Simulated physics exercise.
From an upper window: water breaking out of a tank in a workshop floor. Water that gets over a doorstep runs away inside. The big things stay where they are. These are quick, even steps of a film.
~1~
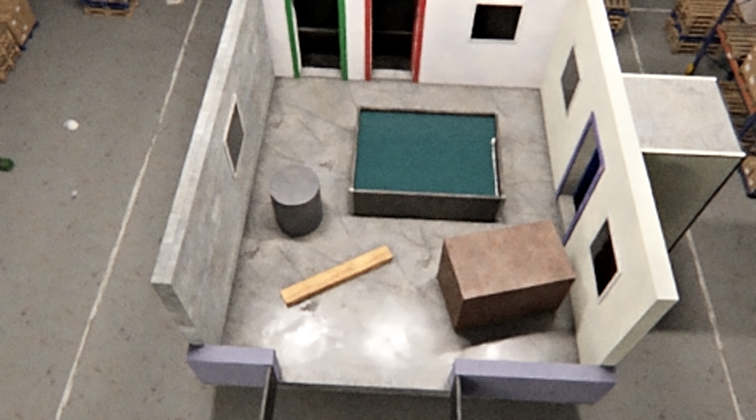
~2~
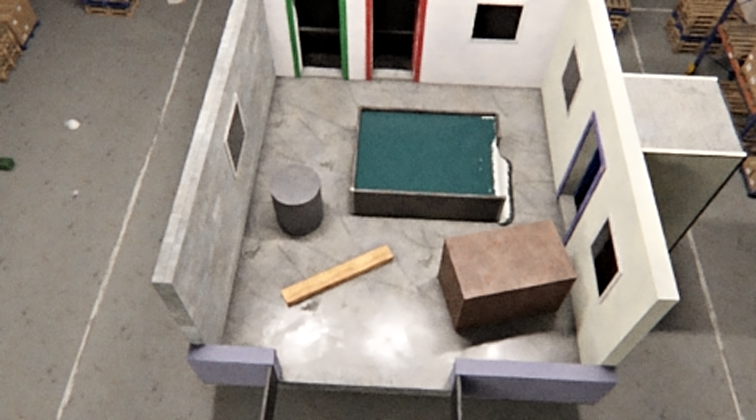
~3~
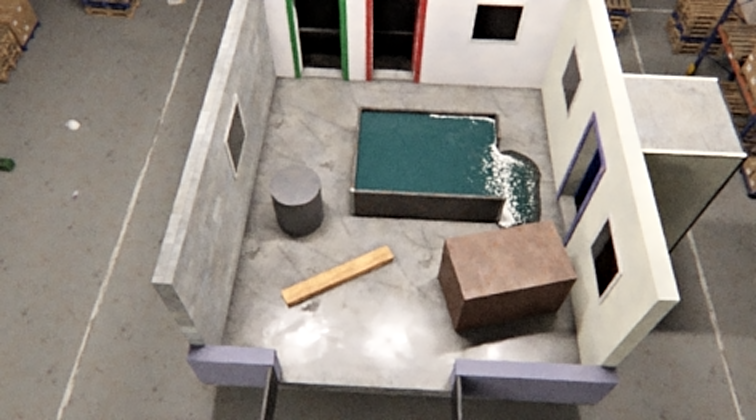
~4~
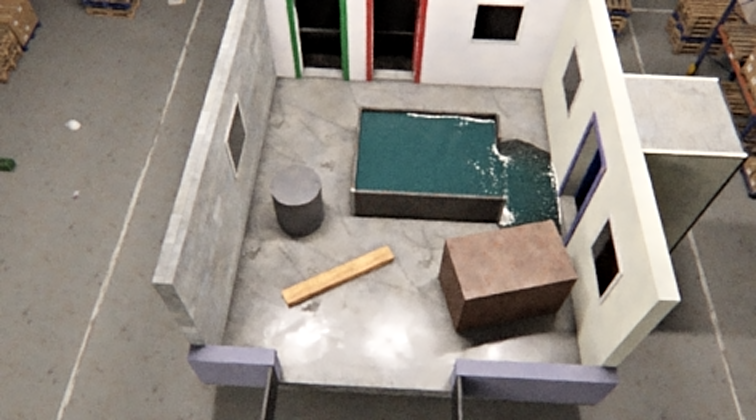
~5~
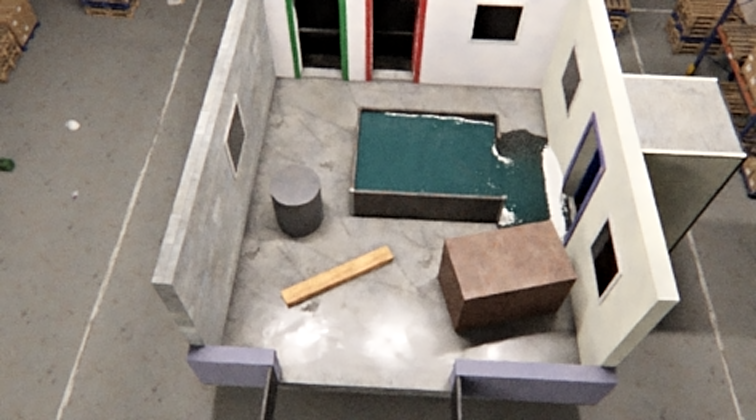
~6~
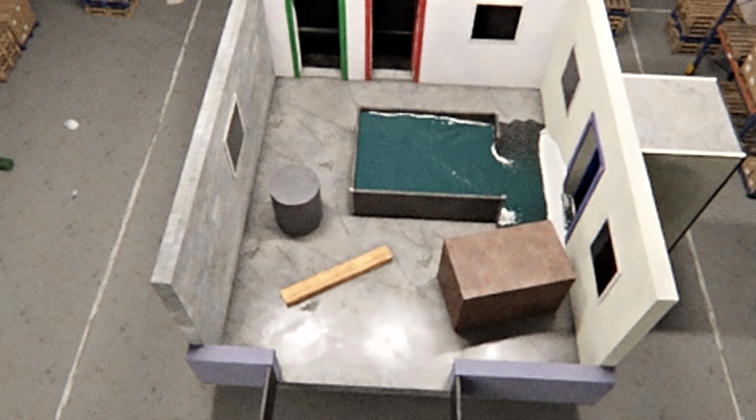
Green water in an open tank pours out the right side and spreads across the floor.
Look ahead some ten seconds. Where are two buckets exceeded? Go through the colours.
One by one: The red door admits no more than that; the blue door lets in a lot; the green door lets in a lot.
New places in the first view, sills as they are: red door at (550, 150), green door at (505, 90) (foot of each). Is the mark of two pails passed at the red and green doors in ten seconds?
Red lets more in; green goes over.
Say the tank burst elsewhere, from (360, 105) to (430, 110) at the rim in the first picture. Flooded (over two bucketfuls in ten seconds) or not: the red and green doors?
Then: The red door passes that mark; the green door takes more.
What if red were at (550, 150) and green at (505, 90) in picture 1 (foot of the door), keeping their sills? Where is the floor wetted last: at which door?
It is the green one.
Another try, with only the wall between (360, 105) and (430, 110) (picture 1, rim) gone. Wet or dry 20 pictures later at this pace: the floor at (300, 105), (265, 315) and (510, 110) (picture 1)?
In turn: Awash, no water, covered.
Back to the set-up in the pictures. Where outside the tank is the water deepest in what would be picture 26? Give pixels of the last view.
Close to (544, 276).
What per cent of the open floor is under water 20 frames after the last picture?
Roughly 60 per cent.
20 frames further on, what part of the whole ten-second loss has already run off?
Near 45 in a hundred.
A moment on, water covers 15 % of the floor; the red door not reached, the blue door over two buckets in, the green door not reached.
Next, water covers 30 % of the floor; the red door not reached, the blue door far over two buckets in, the green door not reached.
Then, water covers 60 % of the floor; the red door wet at the sill, nothing in, the blue door far over two buckets in, the green door wet at the sill, nothing in.
Later, water covers 95 % of the floor; the red door wet at the sill, nothing in, the blue door far over two buckets in, the green door wet at the sill, nothing in.
In the end, water covers 95 % of the floor; the red door wet at the sill, nothing in, the blue door far over two buckets in, the green door over two buckets in.
